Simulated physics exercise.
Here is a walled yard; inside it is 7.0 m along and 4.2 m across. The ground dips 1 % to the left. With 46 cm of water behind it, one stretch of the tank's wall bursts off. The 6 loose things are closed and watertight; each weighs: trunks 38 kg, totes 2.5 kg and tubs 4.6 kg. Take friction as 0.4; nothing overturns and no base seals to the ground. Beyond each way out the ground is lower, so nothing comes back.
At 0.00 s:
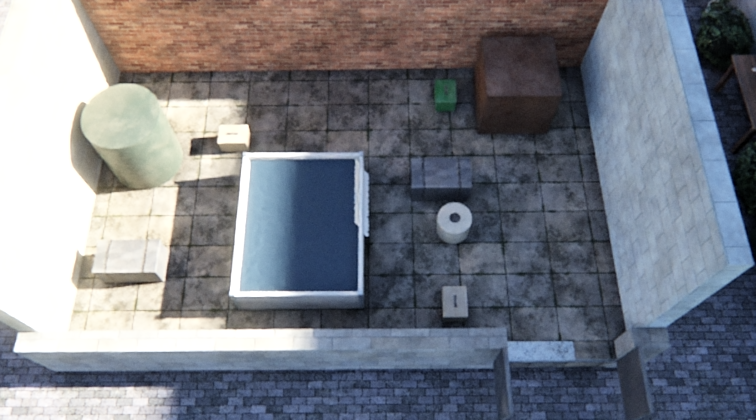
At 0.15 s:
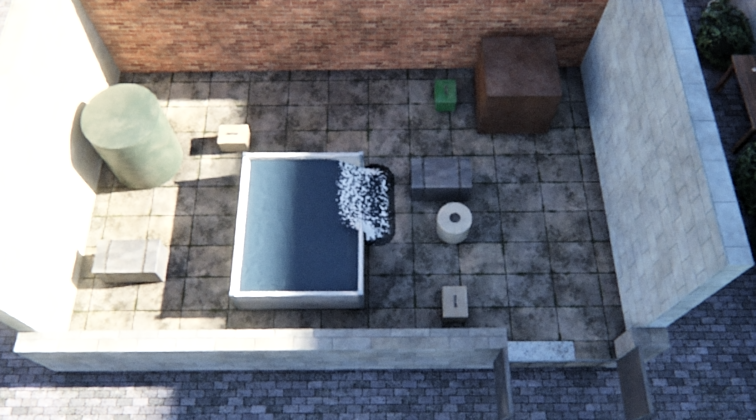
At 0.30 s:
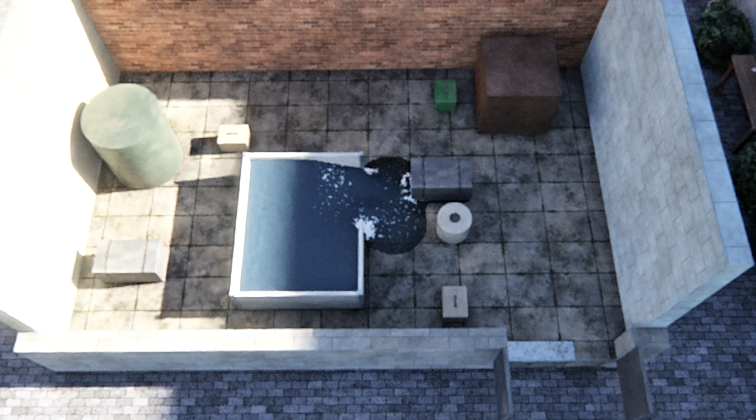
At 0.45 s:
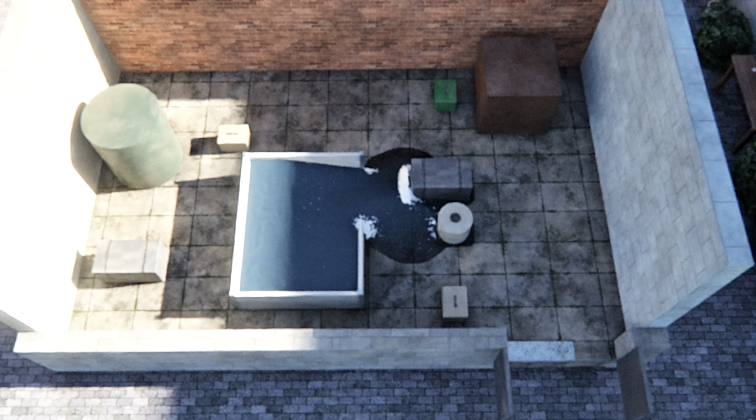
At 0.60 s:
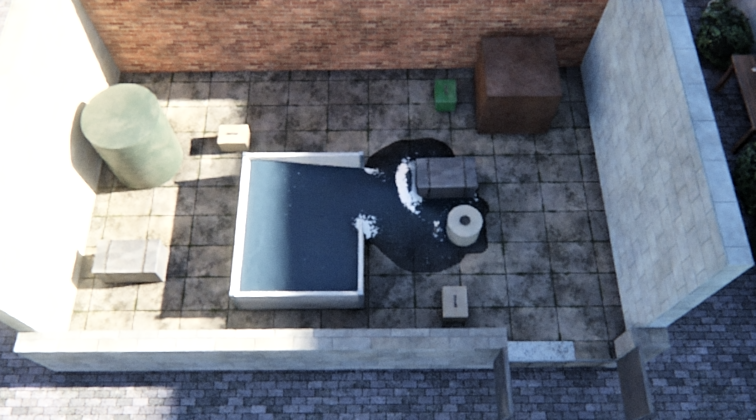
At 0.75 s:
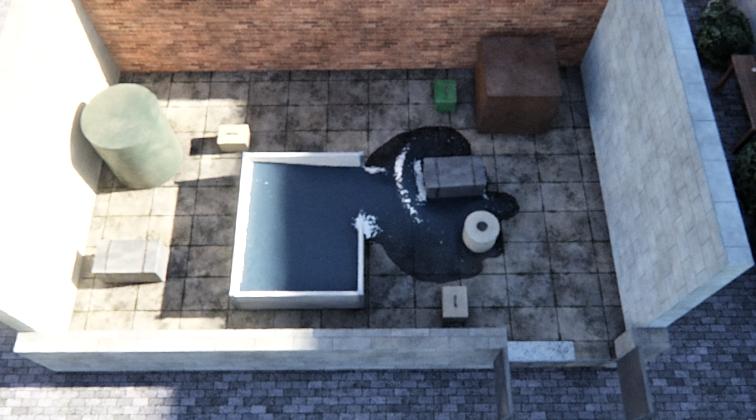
Dark water burst through the right side of a raised tank in a walled yard, foaming as it spread over the paving, then nudged a grey box and a pale round tub to the right.
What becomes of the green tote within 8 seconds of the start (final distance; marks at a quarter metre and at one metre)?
Green tote travels far.
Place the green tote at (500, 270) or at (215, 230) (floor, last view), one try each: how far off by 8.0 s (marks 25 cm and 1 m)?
In that order: It ends far away; it barely shifts.
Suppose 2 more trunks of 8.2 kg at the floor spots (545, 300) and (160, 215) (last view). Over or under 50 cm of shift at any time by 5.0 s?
In that order: Past it, short of it.
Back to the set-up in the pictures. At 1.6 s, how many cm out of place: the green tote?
About 40 cm.
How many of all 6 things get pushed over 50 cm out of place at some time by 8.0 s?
That makes 4.
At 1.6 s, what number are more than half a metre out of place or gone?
By then 2.
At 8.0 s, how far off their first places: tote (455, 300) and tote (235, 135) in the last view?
In turn: 100 cm, 40 cm.
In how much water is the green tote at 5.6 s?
About 2 cm.
After 1.6 s the green tote is near (457, 67), 0.4 m from its start, afloat; 0 of 6 are out; 1 afloat.
After 3.6 s the green tote is near (375, 103), 1.1 m from its start, afloat; 1 of 6 are out; 2 afloat.
After 5.6 s the green tote is near (308, 140), 2.1 m from its start, aground; 1 of 6 are out; 0 afloat.
After 8.0 s the green tote is near (280, 150), 2.6 m from its start, afloat; 1 of 6 are out; 2 afloat.
